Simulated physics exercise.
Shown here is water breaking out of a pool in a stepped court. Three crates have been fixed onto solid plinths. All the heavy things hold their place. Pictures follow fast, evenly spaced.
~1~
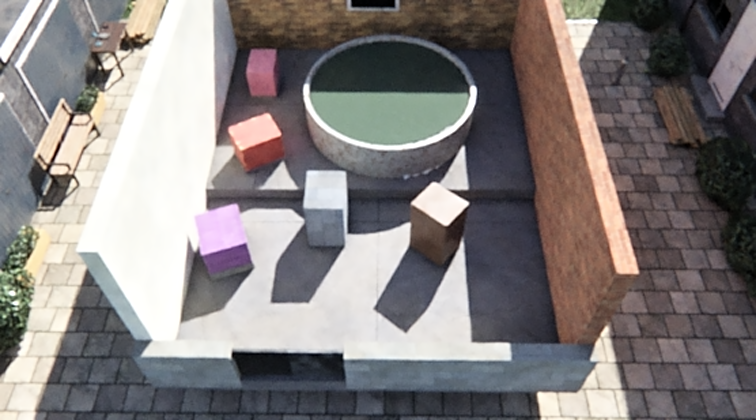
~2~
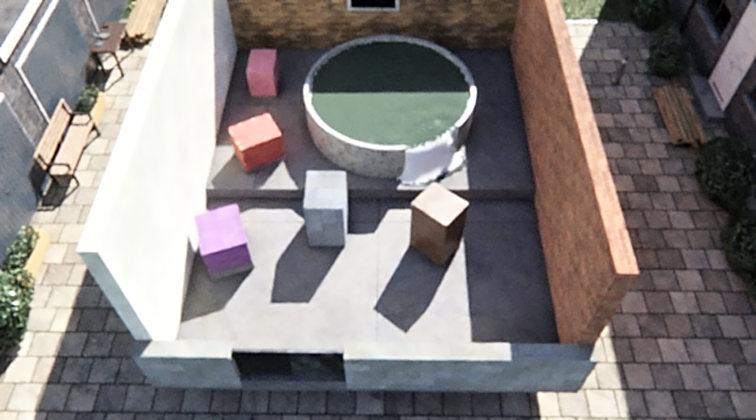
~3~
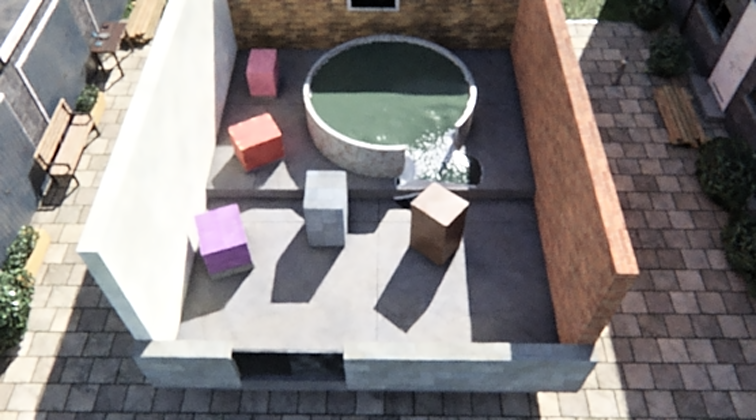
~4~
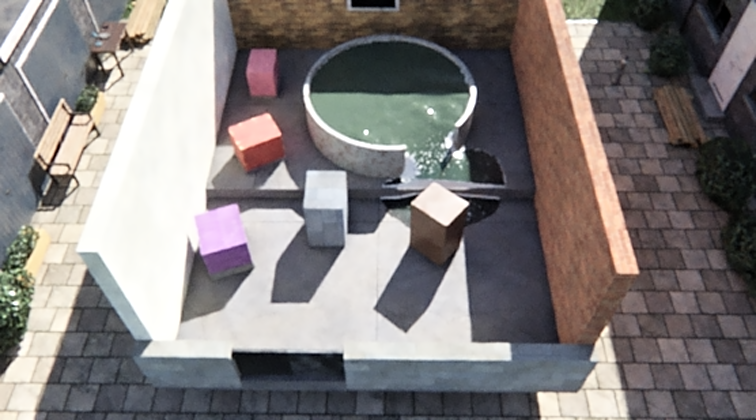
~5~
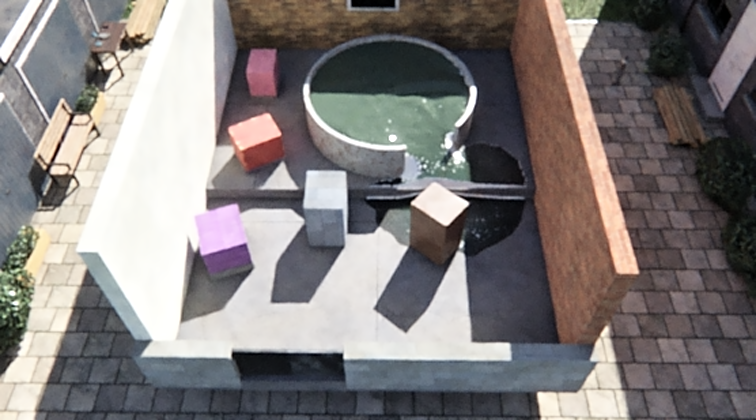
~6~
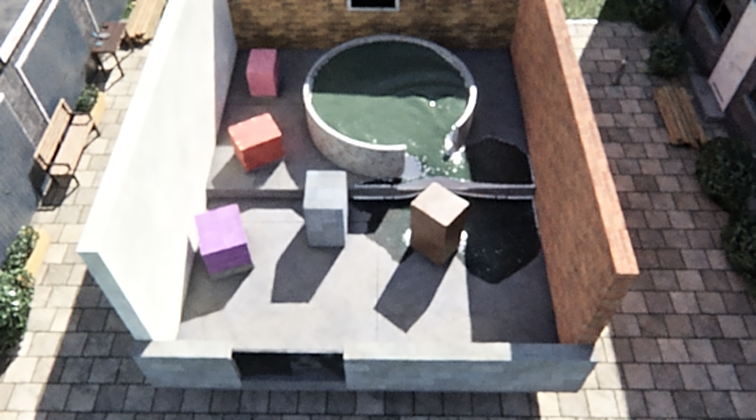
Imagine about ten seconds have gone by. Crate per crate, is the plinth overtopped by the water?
At the end, the red crate has no water on it afterwards, the pink crate has no water on it afterwards, the purple crate has water on it afterwards.
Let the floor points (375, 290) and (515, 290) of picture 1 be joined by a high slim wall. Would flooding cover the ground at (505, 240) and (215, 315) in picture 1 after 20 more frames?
In order, I'd call them inundated and inundated.
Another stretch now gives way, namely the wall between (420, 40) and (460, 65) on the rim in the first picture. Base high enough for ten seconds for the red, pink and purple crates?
Here's how it goes: The red is swamped, the pink is swamped, and the purple is swamped.
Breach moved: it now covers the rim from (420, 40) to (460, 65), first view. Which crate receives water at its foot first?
The pink crate, by my reading.
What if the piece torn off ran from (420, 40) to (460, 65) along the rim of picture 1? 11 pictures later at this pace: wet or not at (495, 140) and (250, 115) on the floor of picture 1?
Going point by point, the first is waterlogged and the second is high and dry.
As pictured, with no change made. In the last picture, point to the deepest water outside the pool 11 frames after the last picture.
Deepest spot: Around (548, 366).
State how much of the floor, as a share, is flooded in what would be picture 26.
Roughly 55 %.
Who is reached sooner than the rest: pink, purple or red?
My pick is the purple crate.
A moment on, water covers 25 % of the floor; the red crate not reached, the pink crate not reached, the purple crate not reached.
Next, water covers 40 % of the floor; the red crate not reached, the pink crate not reached, the purple crate water round its plinth.
Then, water covers 60 % of the floor; the red crate not reached, the pink crate not reached, the purple crate water round its plinth.
Later, water covers 70 % of the floor; the red crate not reached, the pink crate not reached, the purple crate water round its plinth.
In the end, water covers 75 % of the floor; the red crate stayed above the water, the pink crate stayed above the water, the purple crate was topped.
